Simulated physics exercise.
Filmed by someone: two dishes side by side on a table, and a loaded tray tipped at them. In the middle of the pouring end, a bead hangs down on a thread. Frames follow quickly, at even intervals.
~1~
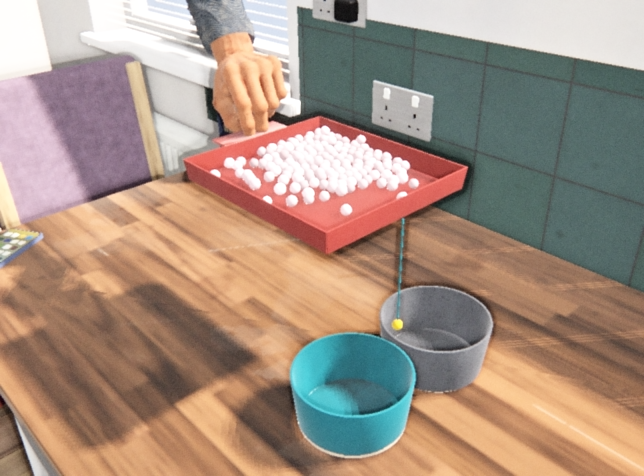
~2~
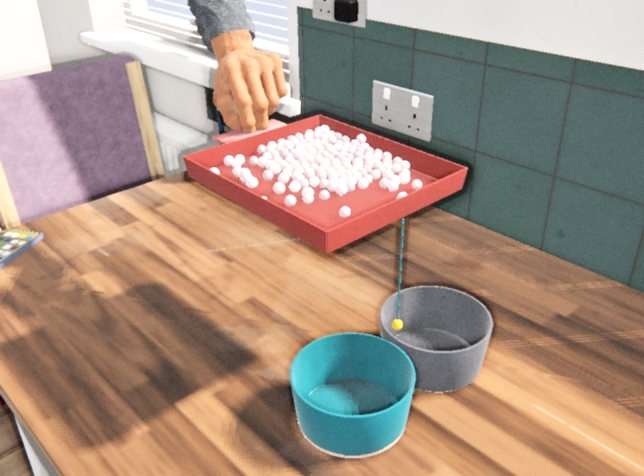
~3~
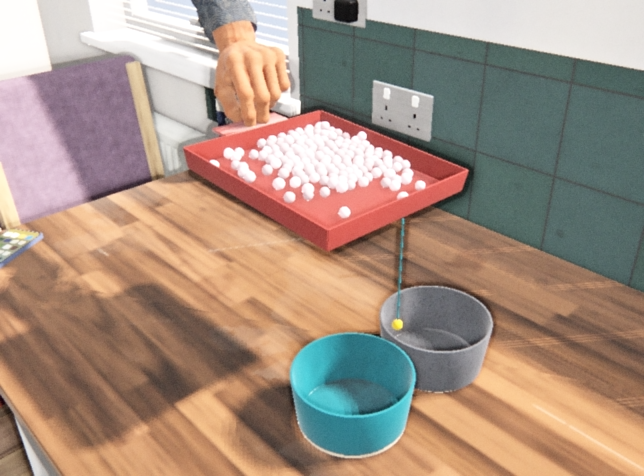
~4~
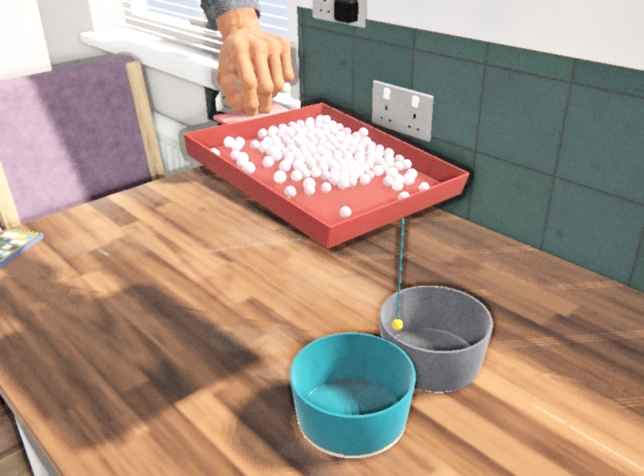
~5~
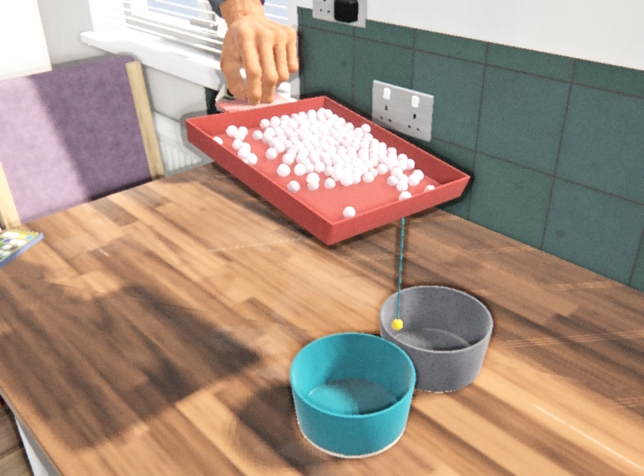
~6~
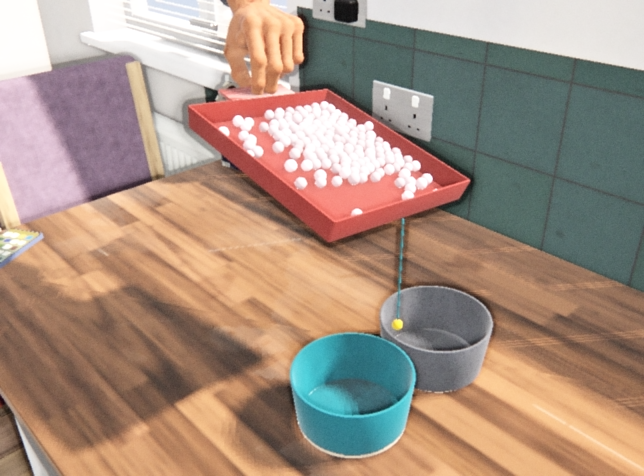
A hand held a red tray of small white balls above a teal dish and a gray one, then gradually raised its back end, and the balls began shifting toward the lower right corner.
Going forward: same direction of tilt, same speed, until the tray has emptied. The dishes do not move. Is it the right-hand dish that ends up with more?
Pretty sure the heavier pile builds up on the right there.
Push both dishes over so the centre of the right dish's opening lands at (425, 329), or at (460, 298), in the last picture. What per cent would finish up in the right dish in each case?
In order: 30 percent and 80 percent.
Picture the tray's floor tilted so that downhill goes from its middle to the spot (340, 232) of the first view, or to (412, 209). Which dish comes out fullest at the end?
First: The dish at left. Second: The dish at right.
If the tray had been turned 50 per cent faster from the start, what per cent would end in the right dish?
Near 80 in a hundred.
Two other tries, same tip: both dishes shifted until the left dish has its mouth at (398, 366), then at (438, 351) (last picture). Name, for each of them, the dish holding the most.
First try: The rightmost dish; second try: The rightmost dish.
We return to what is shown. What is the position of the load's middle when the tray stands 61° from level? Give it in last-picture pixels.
The load's middle is around (414, 158).
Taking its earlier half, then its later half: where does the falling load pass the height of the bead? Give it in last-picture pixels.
It goes through near (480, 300) first, then near (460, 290).
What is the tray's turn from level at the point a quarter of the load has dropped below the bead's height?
That happens at around 90°.
Shortly afterwards, tray tipped steeply; all but a few on the tray; only a few outside both; only a few in the air.
Next, tray tipped right over; a little on the tray; near half in the right dish; near a quarter outside both; a little in the air.
Some moments later, tray tipped past a quarter turn; near two thirds in the right dish; near a third outside both.
In the end, tray tipped past a quarter turn; none at all in the left dish; near two thirds in the right dish; near a third outside both.
